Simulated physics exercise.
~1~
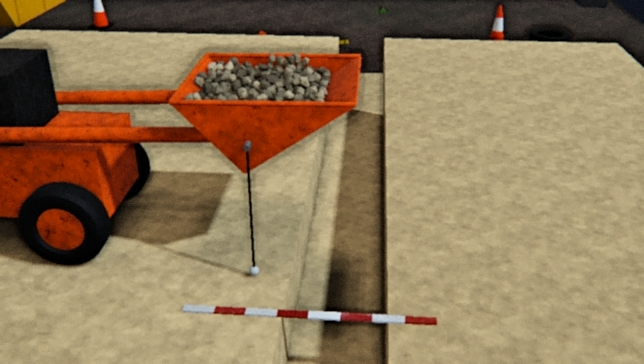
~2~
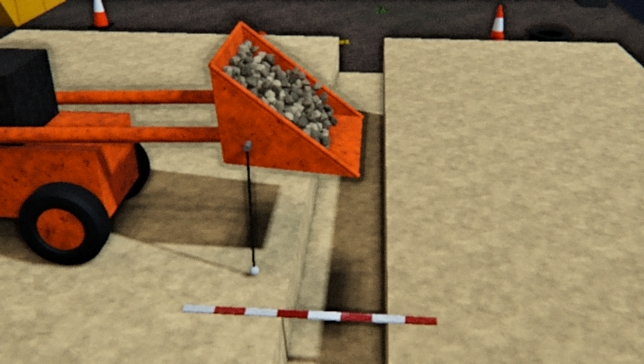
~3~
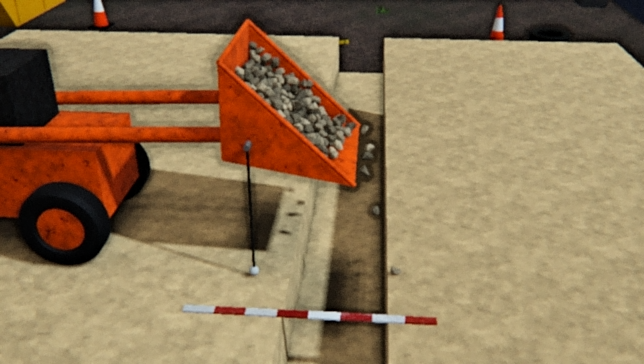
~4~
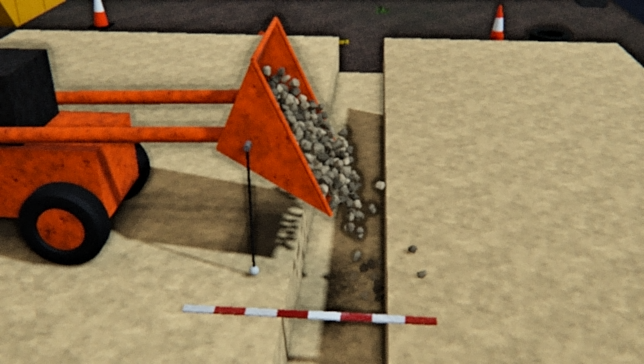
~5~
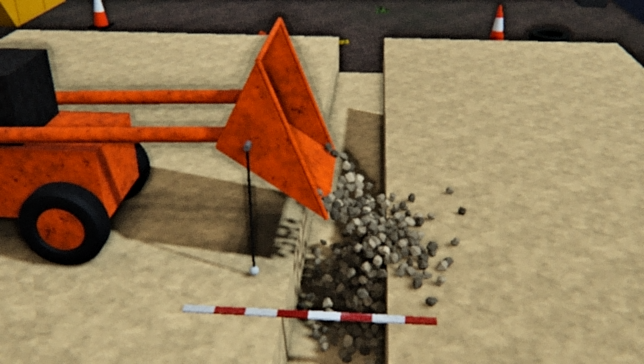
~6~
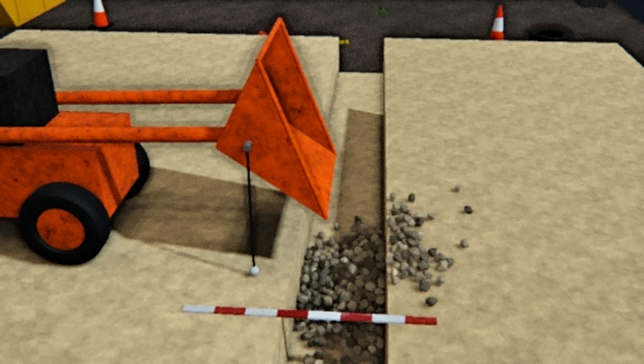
On a sandy work site with a narrow trench, an orange loader tipped its bucket of grey stones forward, and they trickled, then poured out, leaving most heaped in the trench and some scattered on the ground to its right.
